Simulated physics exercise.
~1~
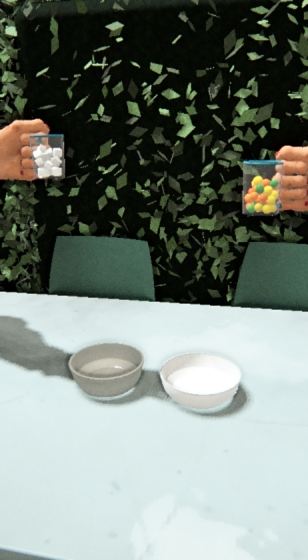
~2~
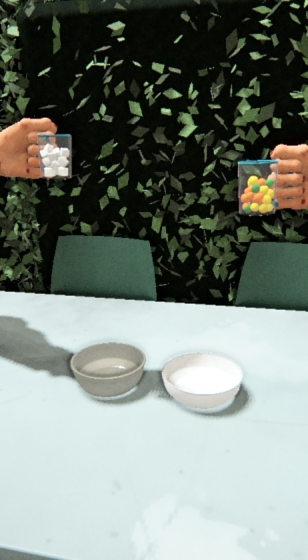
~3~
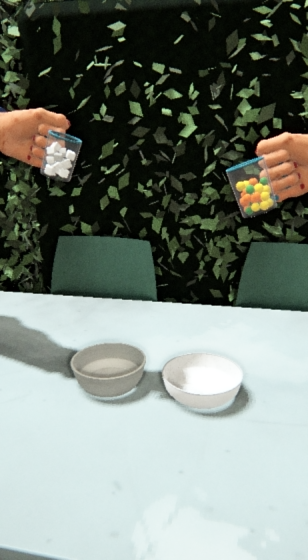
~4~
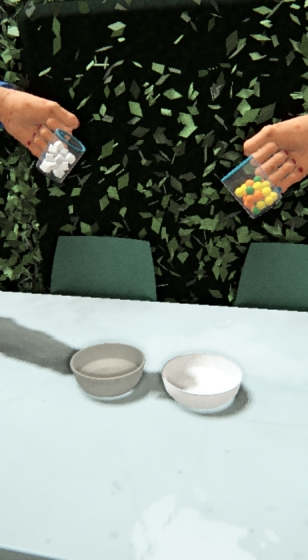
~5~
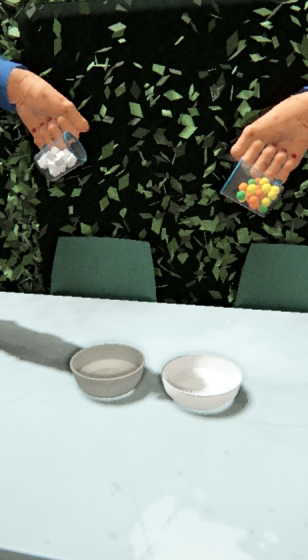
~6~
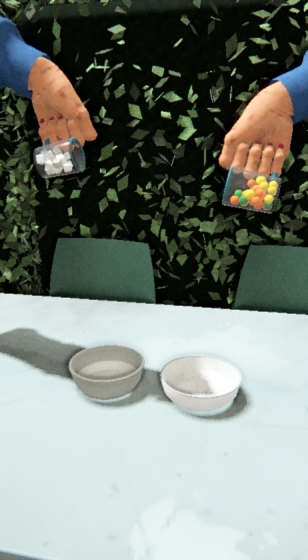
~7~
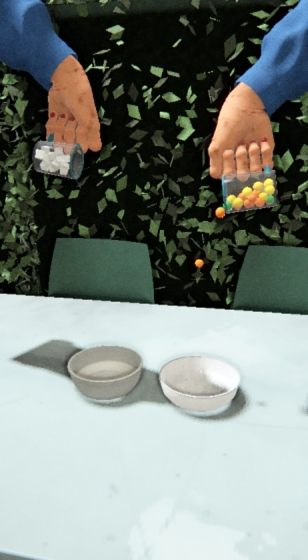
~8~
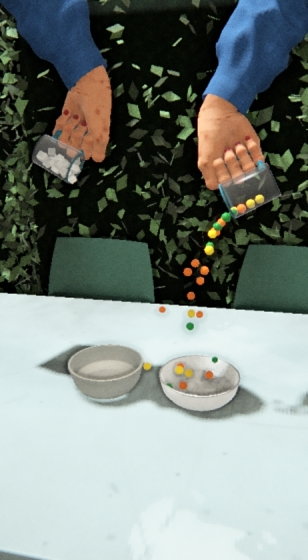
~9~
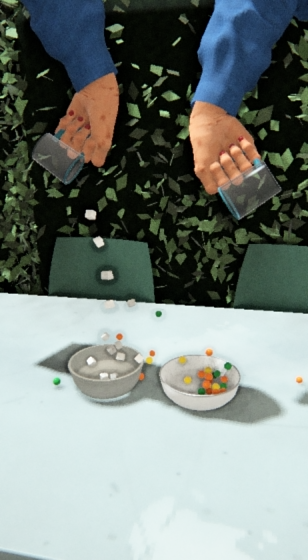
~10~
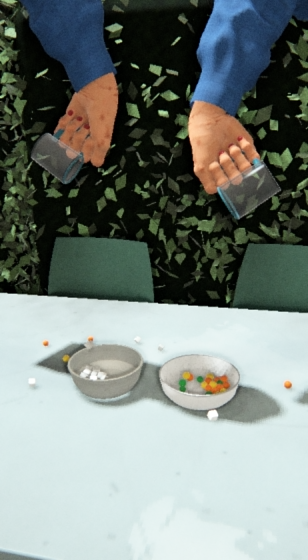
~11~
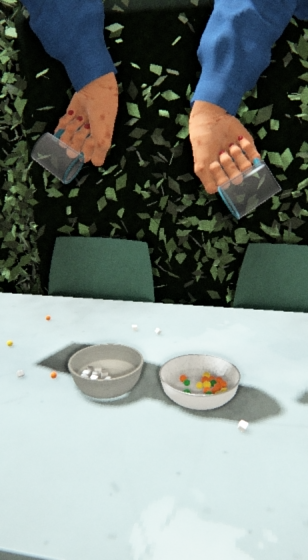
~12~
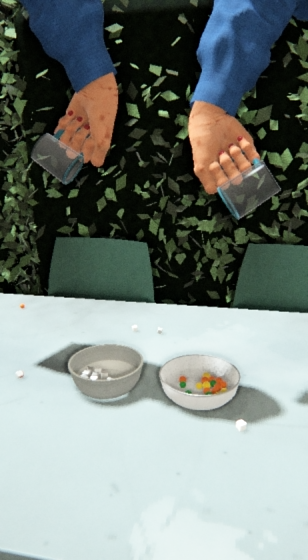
At a pale table before a leafy wall, two hands tip cups of white pieces and colourful balls into bowls, some scattering.
